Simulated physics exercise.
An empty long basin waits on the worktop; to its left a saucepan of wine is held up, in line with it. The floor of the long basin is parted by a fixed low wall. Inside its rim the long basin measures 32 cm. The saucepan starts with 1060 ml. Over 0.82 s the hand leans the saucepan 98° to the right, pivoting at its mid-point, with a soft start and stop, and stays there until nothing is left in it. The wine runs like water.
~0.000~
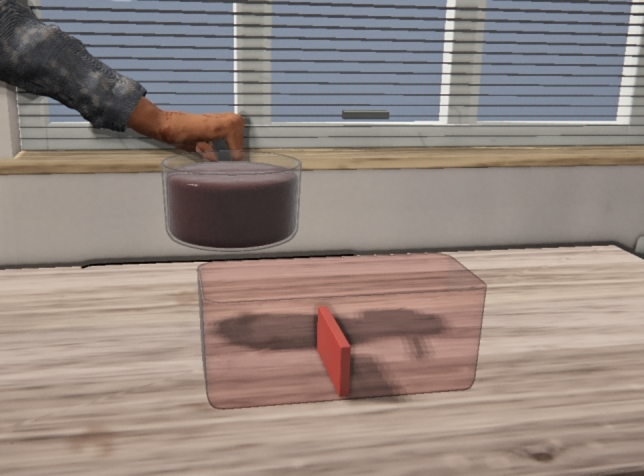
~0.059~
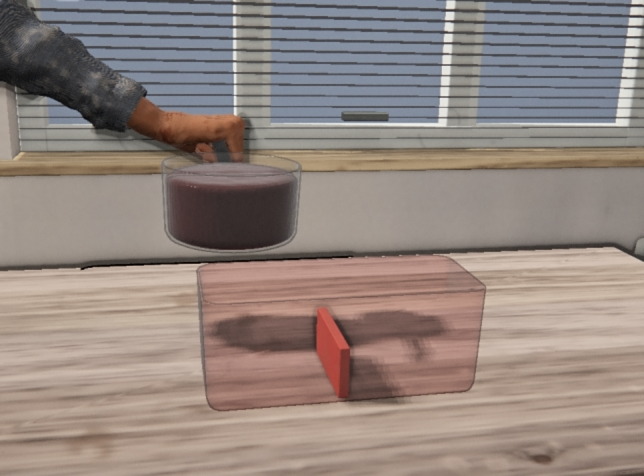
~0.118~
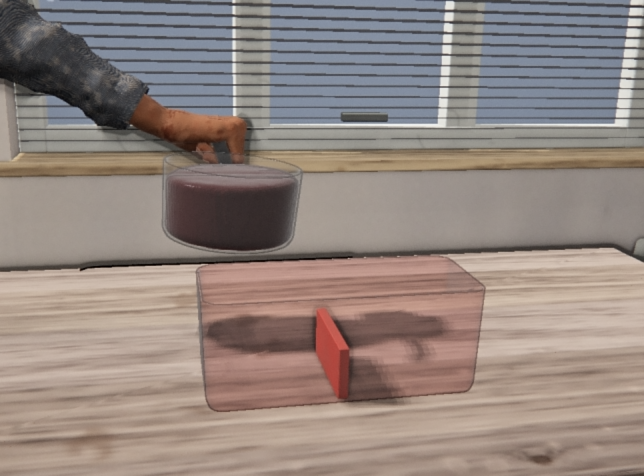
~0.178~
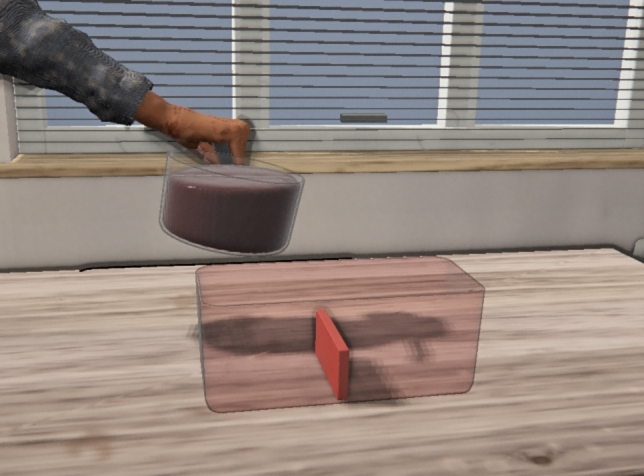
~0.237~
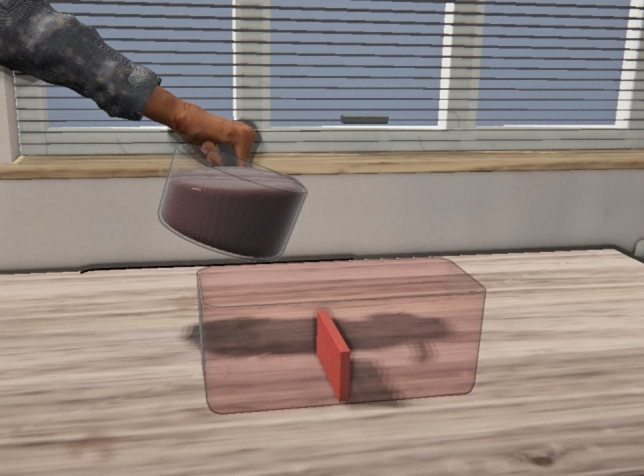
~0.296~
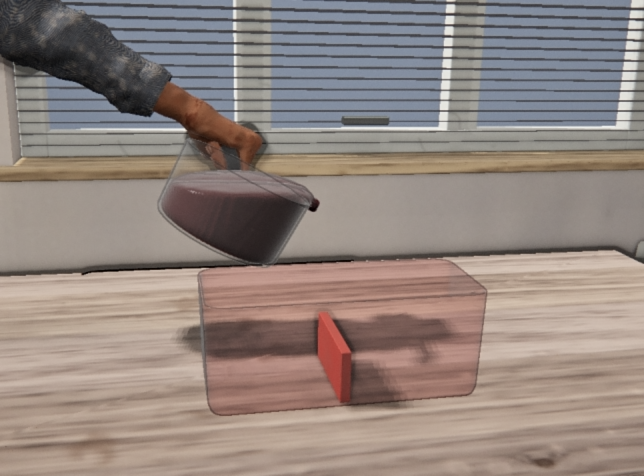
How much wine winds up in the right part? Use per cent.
The far part has some 61 per cent.
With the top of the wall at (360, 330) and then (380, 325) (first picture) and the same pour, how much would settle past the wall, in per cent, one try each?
In turn about 25 and 5 per cent.
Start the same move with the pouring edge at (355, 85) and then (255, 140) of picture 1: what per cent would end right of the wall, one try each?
In turn about 95 and 15 per cent.
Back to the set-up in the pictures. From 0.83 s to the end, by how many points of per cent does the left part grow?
Near 12 in a hundred.
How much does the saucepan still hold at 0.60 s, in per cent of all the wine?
Some 38 per cent.
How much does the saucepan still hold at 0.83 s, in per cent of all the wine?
Some 10 per cent.
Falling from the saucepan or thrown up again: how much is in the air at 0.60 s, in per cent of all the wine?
Some 26 per cent.
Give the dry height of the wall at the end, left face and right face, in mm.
Left about 38 mm, right about 28 mm.
By 0.60 s the tilt is 82° and 39 per cent is still to pour, 4 is left of the wall and 31 right of it.
By 0.83 s the tilt is 98° and 10 per cent is still to pour, 26 is left of the wall and 60 right of it.
By 1.06 s the tilt is 98° and 2 per cent is still to pour, 36 is left of the wall and 61 right of it.
By 1.32 s the tilt is 98° and 0 per cent is still to pour, 39 is left of the wall and 61 right of it.
At rest 39 per cent lies left of the wall, 61 right of it and 0 outside.
